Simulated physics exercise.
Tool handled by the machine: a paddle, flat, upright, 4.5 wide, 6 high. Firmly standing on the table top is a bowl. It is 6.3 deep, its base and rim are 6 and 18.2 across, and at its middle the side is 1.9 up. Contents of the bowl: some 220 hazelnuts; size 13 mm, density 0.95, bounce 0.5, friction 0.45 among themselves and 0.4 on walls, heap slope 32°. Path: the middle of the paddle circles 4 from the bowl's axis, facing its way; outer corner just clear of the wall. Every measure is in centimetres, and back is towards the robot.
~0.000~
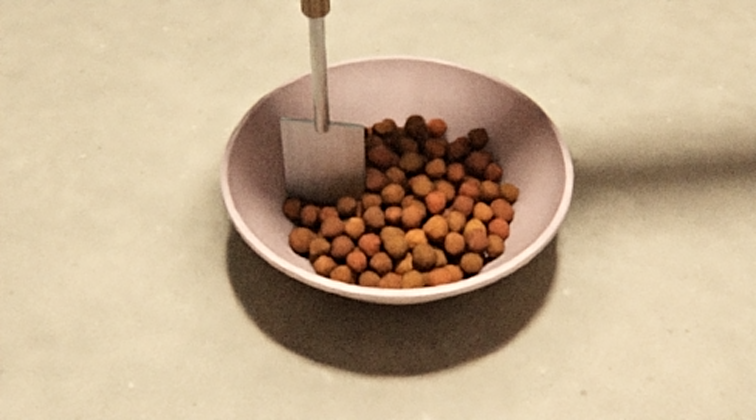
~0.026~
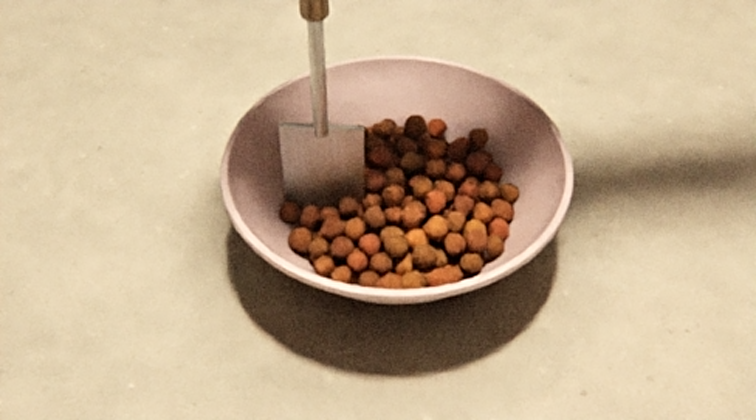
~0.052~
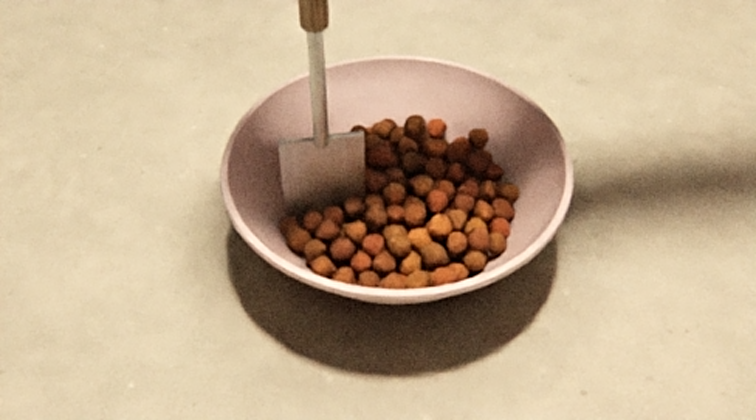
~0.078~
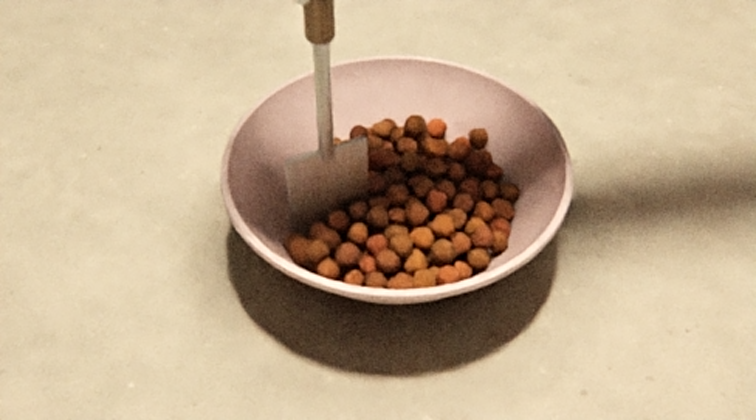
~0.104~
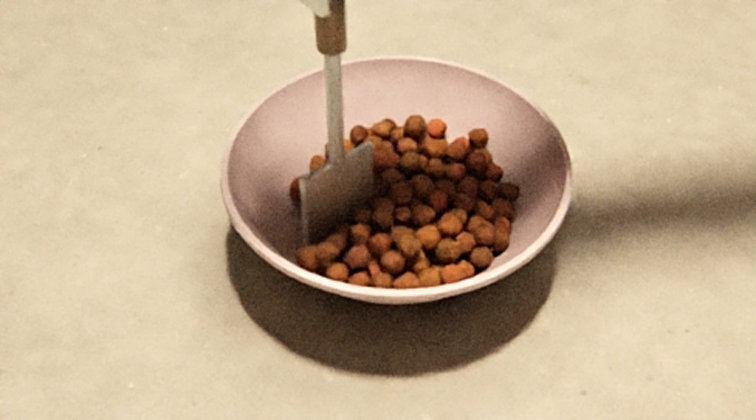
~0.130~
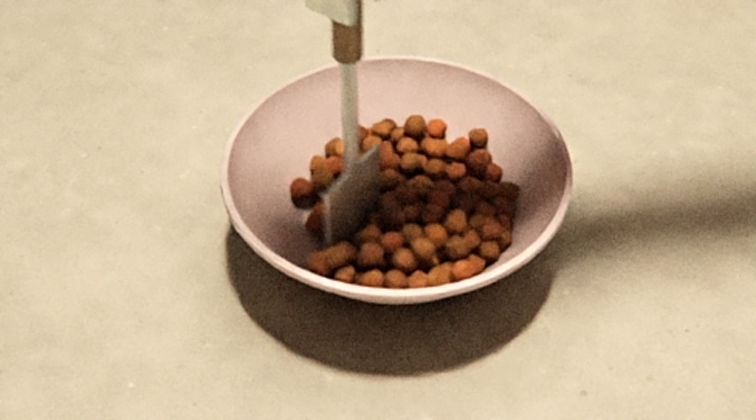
A wide, shallow pale pink bowl stands on a plain beige table top, seen from above at an angle, its shadow falling beneath and toward the right. Reddish-brown and orange round nuts are heaped in it, with a flat metal paddle on a thin upright rod at the left. The paddle slides toward the viewer, then rightward, turning edge-on and pushing nuts aside, while the camera stays still.
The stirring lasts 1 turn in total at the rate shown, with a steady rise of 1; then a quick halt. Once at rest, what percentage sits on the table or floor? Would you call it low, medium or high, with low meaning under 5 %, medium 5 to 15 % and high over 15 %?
I would call it medium, 5 to 15 %.
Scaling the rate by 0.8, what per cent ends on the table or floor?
It would come to around 5 percent.
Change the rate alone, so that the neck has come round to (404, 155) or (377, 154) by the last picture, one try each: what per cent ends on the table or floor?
About 30 and 20 %.
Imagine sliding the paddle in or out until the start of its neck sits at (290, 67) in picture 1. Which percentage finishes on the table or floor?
About 0 percent ends up on the table or floor.
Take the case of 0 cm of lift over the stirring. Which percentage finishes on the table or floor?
Roughly 10 per cent.
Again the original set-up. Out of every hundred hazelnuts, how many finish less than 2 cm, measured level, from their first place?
Result: Close to 25 per cent of the load.
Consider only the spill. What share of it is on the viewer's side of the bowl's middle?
Estimate: Some 20 in a hundred.
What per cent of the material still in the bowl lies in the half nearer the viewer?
It comes to near 60 percent.
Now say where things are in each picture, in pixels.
In the first picture, paddle neck at (321, 100), 0° round; upper third of the load around (412, 193), from x 295 to 505, top at y 125; 216 in the bowl.
In the second picture, paddle neck at (320, 104), 5° round; upper third of the load around (412, 193), from x 290 to 505, top at y 125.
In the third picture, paddle neck at (320, 115), 18° round; upper third of the load around (405, 196), from x 290 to 510, top at y 125.
In the fourth picture, paddle neck at (325, 127), 33° round; upper third of the load around (400, 206), from x 295 to 510, top at y 125.
In the fifth picture, paddle neck at (336, 138), 48° round; upper third of the load around (402, 211), from x 300 to 510, top at y 125.
In the sixth picture, paddle neck at (351, 147), 63° round; upper third of the load around (407, 219), from x 300 to 510, top at y 125; 216 in the bowl.
After 0.33 s, 177° round, highest piece 8 above the table; 213 in the bowl, 3 in flight or on the tool.
After 0.53 s, 291° round, highest piece 9 above the table; 202 in the bowl, 9 on the table or floor, 5 in flight or on the tool.
After 0.82 s, 0° round, highest piece 6 above the table; 196 in the bowl, 19 on the table or floor, 1 in flight or on the tool.
After 1.52 s, 0° round, highest piece 6 above the table; 196 in the bowl, 20 on the table or floor.
At rest, 196 in the bowl, 20 on the table or floor. That is 9 % on the table or floor.
